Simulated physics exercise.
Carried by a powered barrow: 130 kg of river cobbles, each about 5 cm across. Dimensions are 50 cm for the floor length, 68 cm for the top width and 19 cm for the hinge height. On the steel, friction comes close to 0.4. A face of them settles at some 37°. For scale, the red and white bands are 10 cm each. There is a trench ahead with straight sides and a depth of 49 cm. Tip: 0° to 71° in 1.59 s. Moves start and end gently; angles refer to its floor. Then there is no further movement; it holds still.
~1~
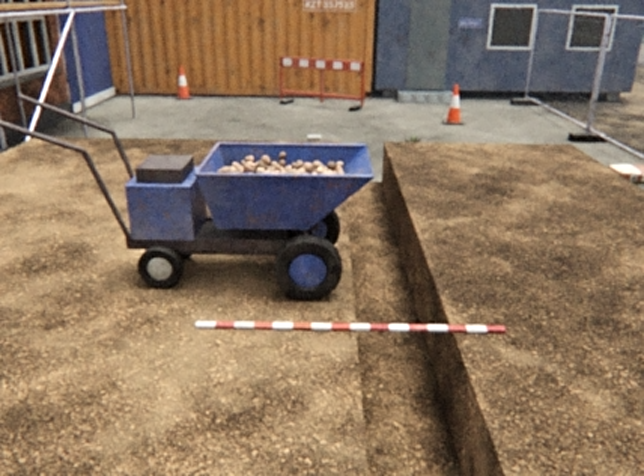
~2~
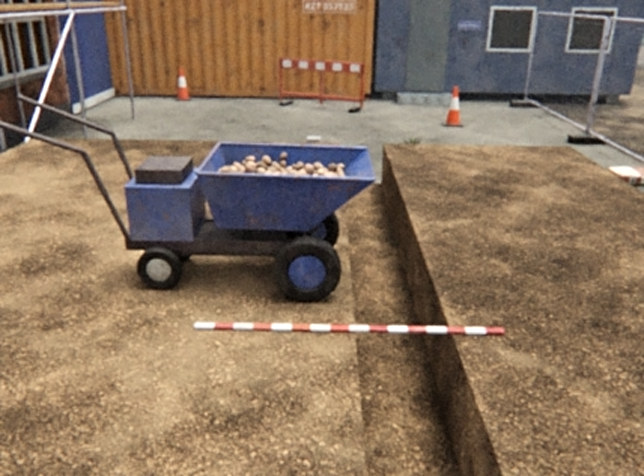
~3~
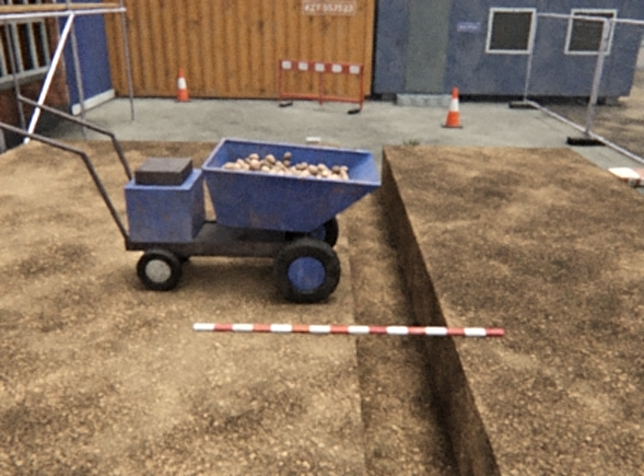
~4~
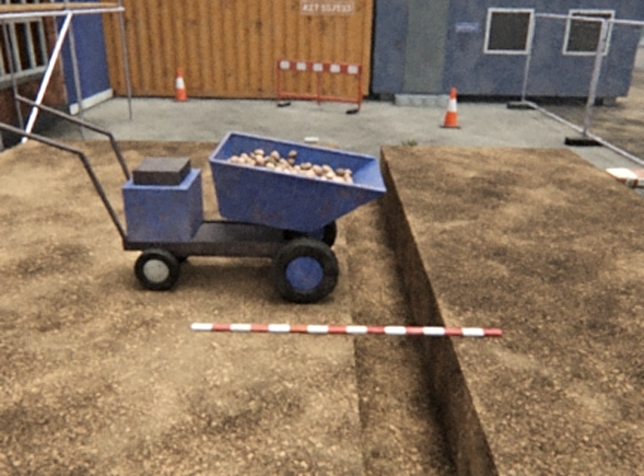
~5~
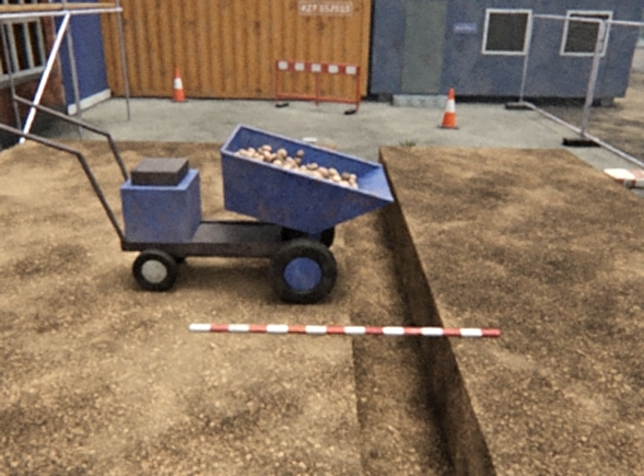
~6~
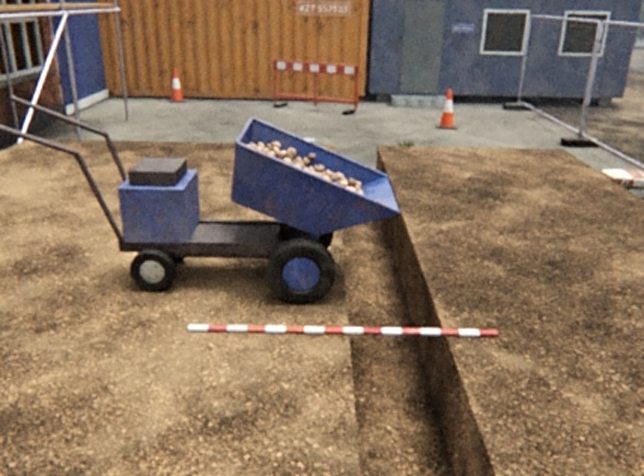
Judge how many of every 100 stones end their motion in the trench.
I would put it near 58 out of 100.
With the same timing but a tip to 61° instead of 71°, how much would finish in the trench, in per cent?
It would come to about 55 percent.
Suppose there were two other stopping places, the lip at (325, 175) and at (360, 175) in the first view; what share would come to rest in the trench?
100 %, then 80 %.
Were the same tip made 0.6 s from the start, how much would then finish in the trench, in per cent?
Then about 45 per cent.
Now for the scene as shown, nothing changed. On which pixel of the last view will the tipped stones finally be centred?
Middle at around (417, 334), I'd say.
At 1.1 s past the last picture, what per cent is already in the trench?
Around 20 per cent of it.
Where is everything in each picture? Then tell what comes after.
In the first picture, lip at (374, 177), floor tilted 0°, highest stones at (282, 165).
In the second picture, the tray is at 1°, its lip at (375, 180); the top of the load is at (283, 166).
In the third picture, lip at (380, 185), floor tilted 4°, highest stones at (259, 165).
In the fourth picture, lip at (386, 192), floor tilted 9°, highest stones at (258, 161).
In the fifth picture, lip at (393, 201), floor tilted 16°, highest stones at (252, 157).
In the sixth picture, lip at (400, 213), floor tilted 23°, highest stones at (259, 151).
Then, 0.6 s after the last picture the floor is at 60°, 100 % in the tray; the foremost stones are at (408, 253).
Then, 1.1 s after the last picture the floor is at 71°, 48 % in the tray, 22 % in the trench, 30 % past the trench; the foremost stones are at (498, 282).
Then, 1.4 s after the last picture the floor is at 71°, 18 % in the tray, 38 % in the trench, 44 % past the trench; the foremost stones are at (558, 292).
Then, 3.4 s after the last picture the floor is at 71°, 0 % in the tray, 58 % in the trench, 42 % past the trench; the foremost stones are at (575, 292).
